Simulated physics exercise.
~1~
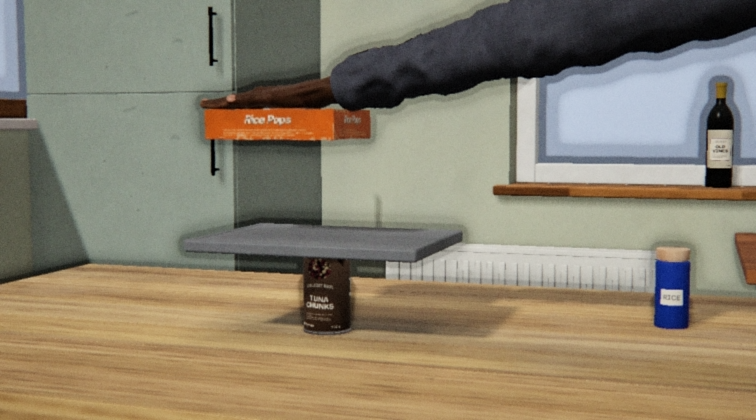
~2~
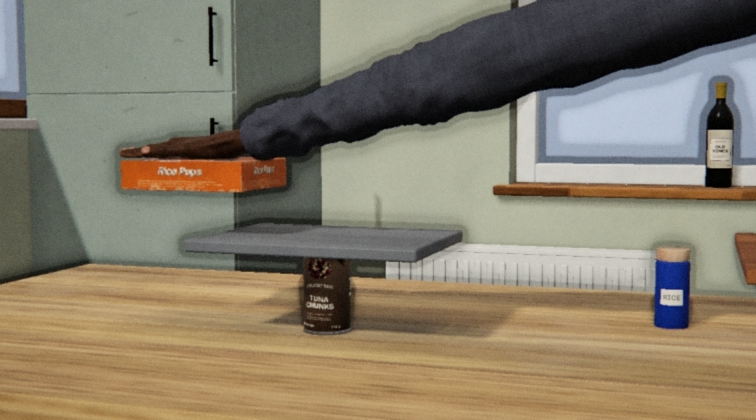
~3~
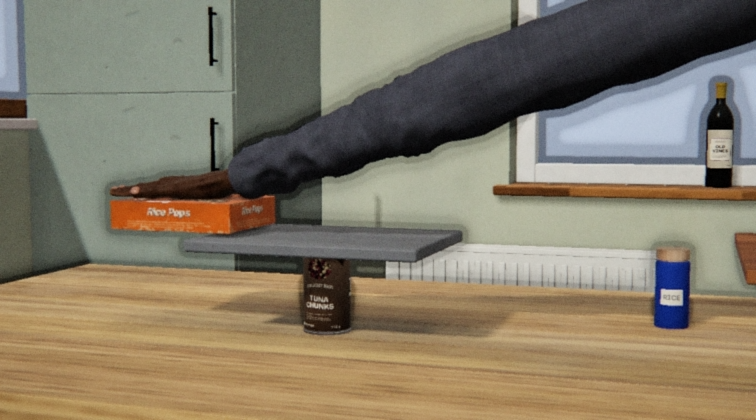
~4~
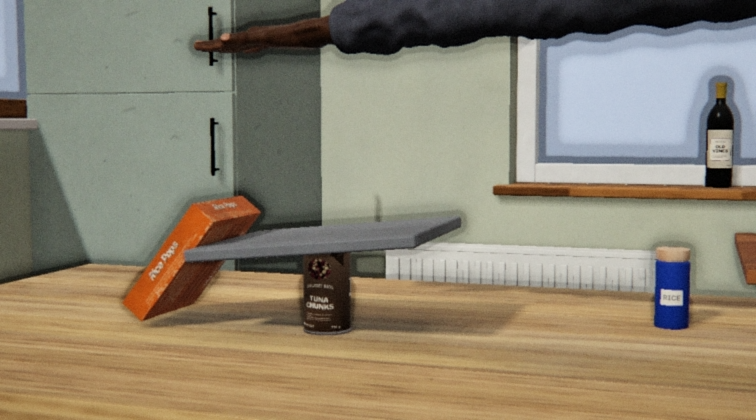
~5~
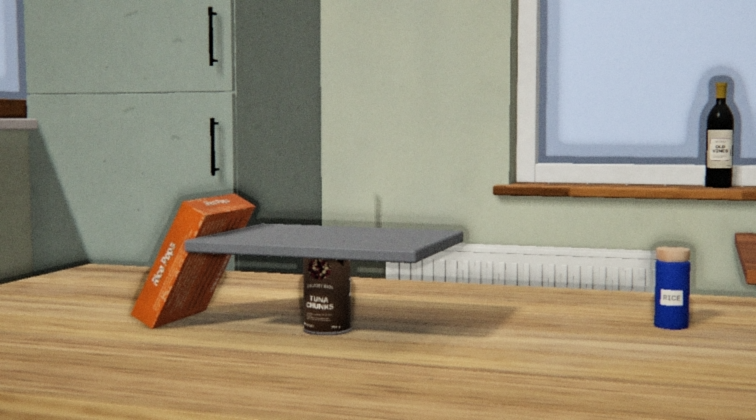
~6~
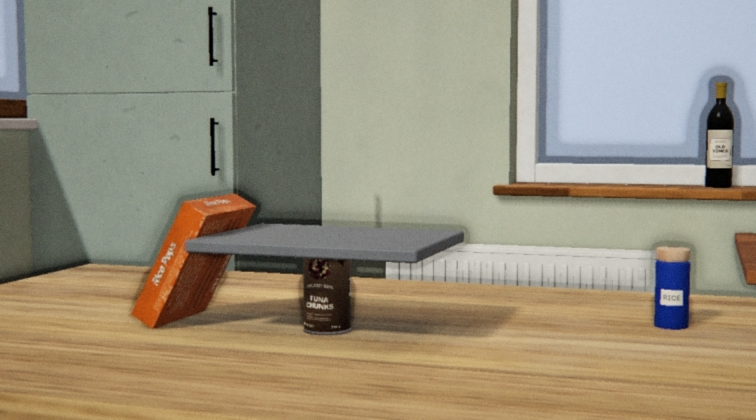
The clip opens on a wooden counter where a grey tray balances on a brown tin, with a blue shaker off to the right and a dark-sleeved arm holding an orange packet above. The hand carries the packet left, then lowers it to the tray's left edge. Once the hand lets go and draws back, the packet tips over the edge and drops, while the tray rocks slightly. The arm leaves, and the tray settles level again on the tin. At the end, the packet rests on the counter, leaning steeply against the tray's left edge.
